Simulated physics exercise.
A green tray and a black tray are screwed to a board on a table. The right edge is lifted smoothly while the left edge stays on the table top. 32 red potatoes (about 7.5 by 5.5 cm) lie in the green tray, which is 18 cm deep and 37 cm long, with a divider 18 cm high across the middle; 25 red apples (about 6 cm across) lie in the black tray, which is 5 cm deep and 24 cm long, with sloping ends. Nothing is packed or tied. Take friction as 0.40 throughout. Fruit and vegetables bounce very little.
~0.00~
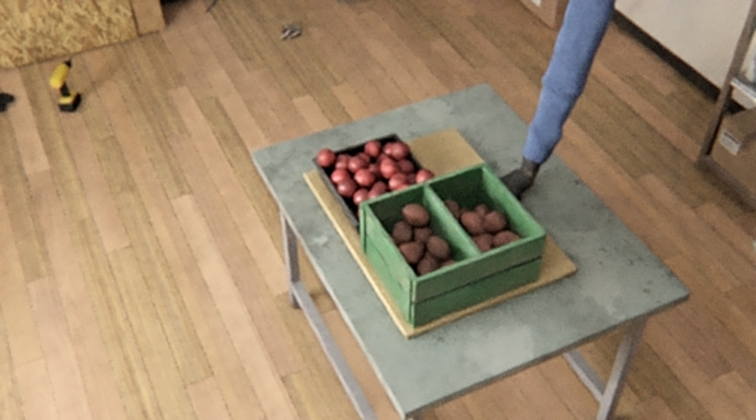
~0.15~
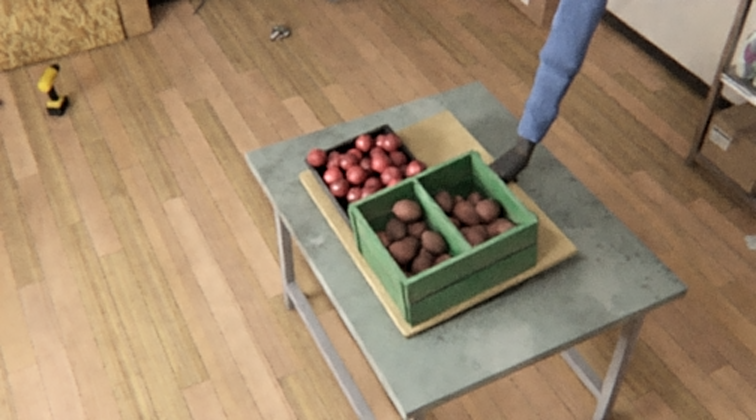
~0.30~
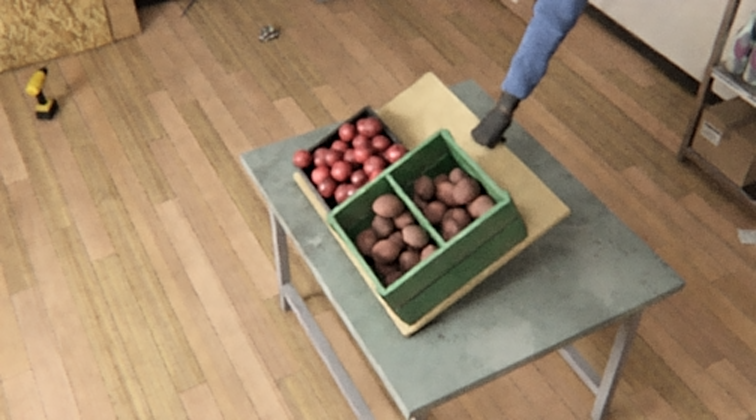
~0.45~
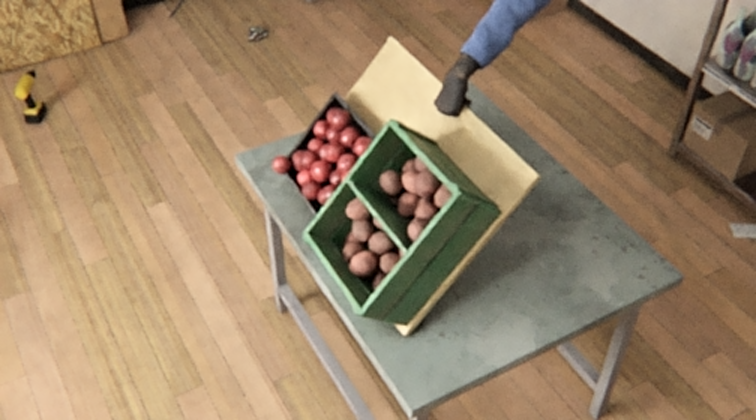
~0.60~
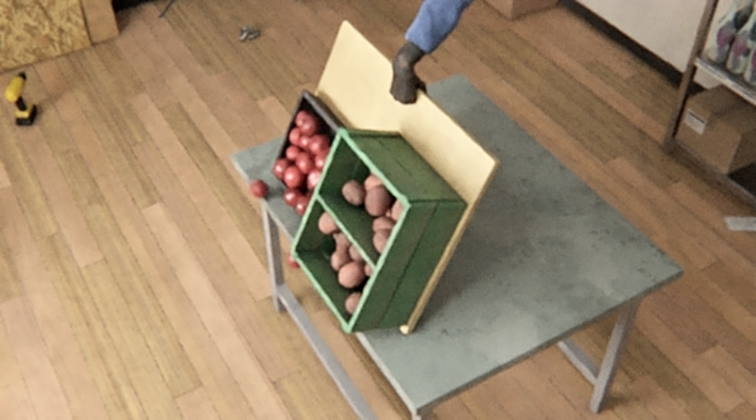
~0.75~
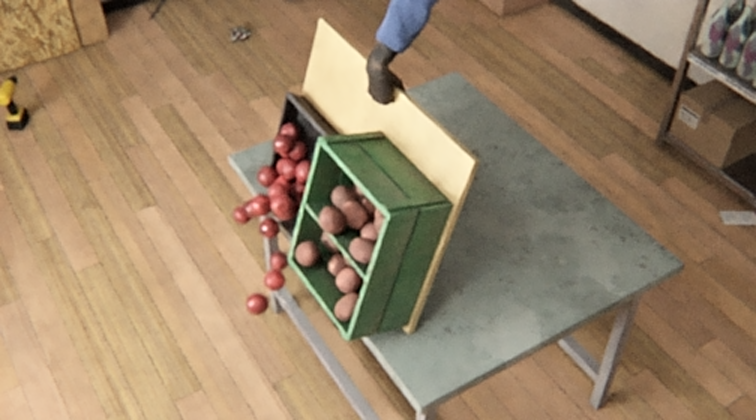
At first, a green divided tray of brown-red potatoes and a black tray of red apples lie on a board on a table. A gloved hand lifts the board's far edge, tilting it steeply toward the left, and apples tumble out of the black tray while the potatoes stay in the green one.
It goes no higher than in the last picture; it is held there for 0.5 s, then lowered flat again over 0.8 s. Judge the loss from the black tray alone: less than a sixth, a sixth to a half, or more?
Out of the black tray go upwards of half of the red apples.
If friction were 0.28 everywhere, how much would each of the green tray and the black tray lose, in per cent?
Then green tray 10, black tray 90 per cent.
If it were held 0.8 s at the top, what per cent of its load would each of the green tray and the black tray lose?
In that case green tray 0, black tray 100 per cent.
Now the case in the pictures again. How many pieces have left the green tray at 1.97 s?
About: Green tray 1.
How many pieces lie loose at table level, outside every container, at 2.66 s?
Some 1 pieces.
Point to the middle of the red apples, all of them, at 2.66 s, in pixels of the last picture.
Near (211, 415).
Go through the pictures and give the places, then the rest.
In the first frame (we follow the rim corner now nearest the camera, unless another is named; the camera moves round a little), black tray (by its farthest rim corner) at (394, 135); green tray at (419, 279); tilt 0°; nothing out yet.
The second frame shows black tray at (385, 126); green tray at (409, 281); tilt 8°.
The third frame shows green tray at (386, 292); tilt 26°.
The fourth frame shows green tray at (362, 310); tilt 47°; 1 out.
The fifth frame shows green tray at (349, 328); tilt 65°; 7 out, the lowest apple at (259, 189).
The sixth frame shows green tray at (348, 336); tilt 73°; 12 out, the lowest apple at (258, 304).
After 1.05 s, tilt 73°; 1 of 32 out of the green tray and 18 of 25 out of the black tray.
After 1.44 s, tilt 63°; 1 of 32 out of the green tray and 22 of 25 out of the black tray.
After 1.97 s, tilt 2°; 1 of 32 out of the green tray and 24 of 25 out of the black tray.
Final count (at 2.66 s), 1 of 32 out of the green tray and 24 of 25 out of the black tray. Asked share, 24 of 25, 96 per cent.
